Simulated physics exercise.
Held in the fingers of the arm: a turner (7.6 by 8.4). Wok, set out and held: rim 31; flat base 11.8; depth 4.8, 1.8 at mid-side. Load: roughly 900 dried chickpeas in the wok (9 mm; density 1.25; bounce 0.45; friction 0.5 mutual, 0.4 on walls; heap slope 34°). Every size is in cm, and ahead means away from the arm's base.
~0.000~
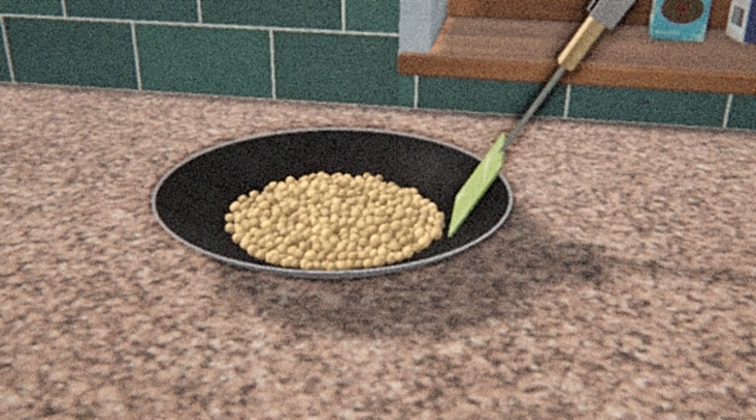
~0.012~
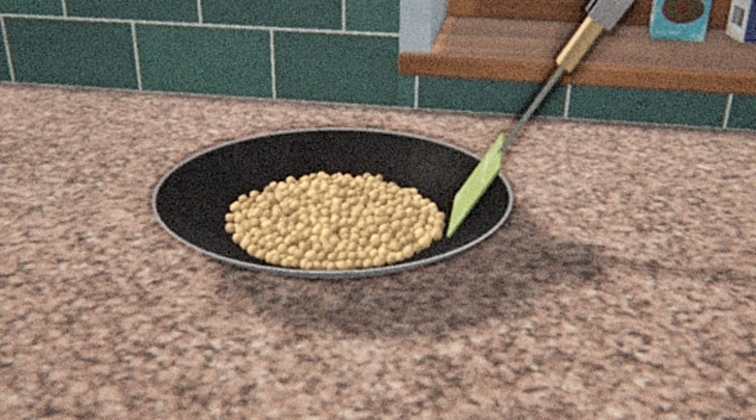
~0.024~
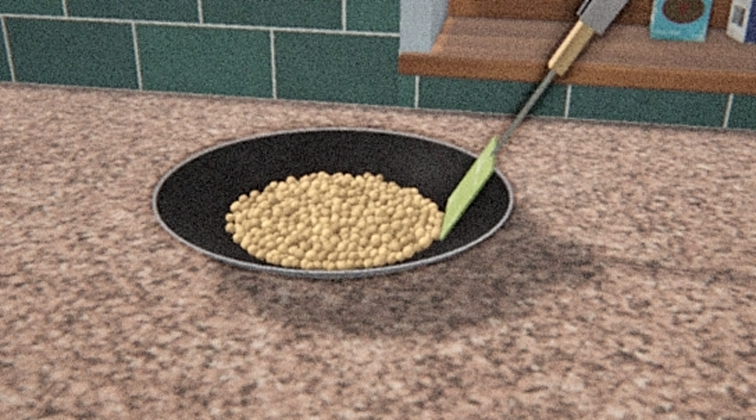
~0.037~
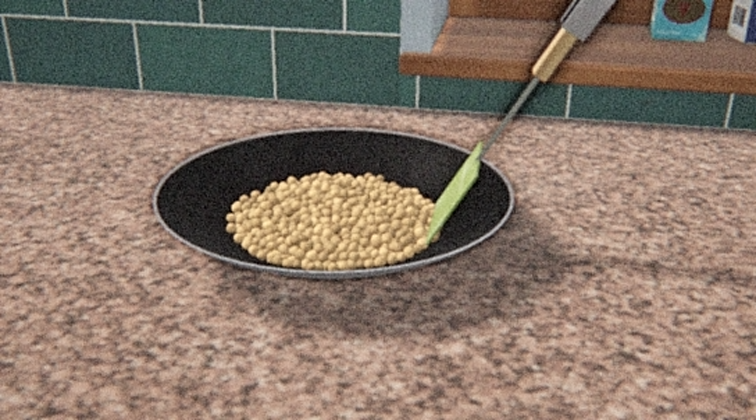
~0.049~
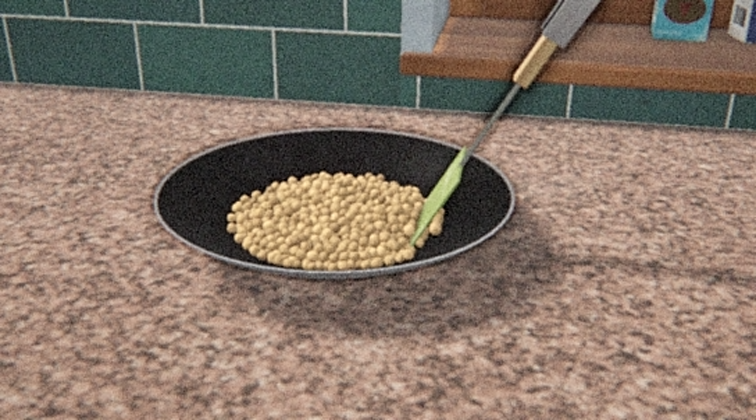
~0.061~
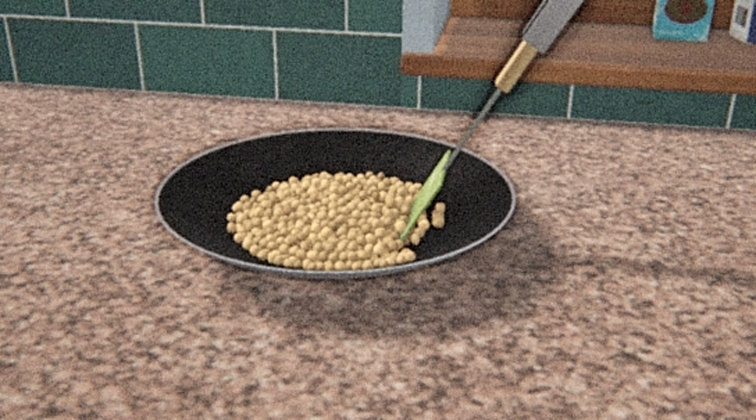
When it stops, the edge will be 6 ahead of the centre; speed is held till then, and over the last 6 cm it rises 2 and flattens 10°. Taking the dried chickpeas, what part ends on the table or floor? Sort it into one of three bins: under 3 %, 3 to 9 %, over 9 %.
Bin: Over 9 %.
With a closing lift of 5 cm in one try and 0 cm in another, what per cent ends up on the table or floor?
It works out to some 15 per cent for the first setting and some 10 per cent for the second.
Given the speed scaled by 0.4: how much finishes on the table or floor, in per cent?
I'd put it at about 0 per cent.
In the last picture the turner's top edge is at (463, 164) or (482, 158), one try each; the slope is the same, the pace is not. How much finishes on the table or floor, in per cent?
Near 0 per cent in the first try and near 0 per cent in the second.
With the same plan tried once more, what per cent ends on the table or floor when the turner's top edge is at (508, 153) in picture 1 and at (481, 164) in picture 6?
Off the vessel, on the table or floor: Some 0 percent.
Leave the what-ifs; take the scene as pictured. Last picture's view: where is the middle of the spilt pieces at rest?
Around pixel (55, 209).
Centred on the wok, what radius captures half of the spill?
Roughly 30 cm from the middle.
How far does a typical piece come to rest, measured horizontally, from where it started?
About 5 cm.
After 0.09 s, sloping 60°, highest piece 6 above the table; 900 in the wok.
After 0.12 s, sloping 57°, highest piece 11 above the table; 898 in the wok, 2 on the blade or in flight.
After 0.34 s, sloping 50°, highest piece 32 above the table; 728 in the wok, 119 on the table or floor, 53 on the blade or in flight.
After 1.39 s, sloping 50°, highest piece 5 above the table; 724 in the wok, 176 on the table or floor.
At rest, 724 in the wok, 176 on the table or floor. That is 20 % on the table or floor.
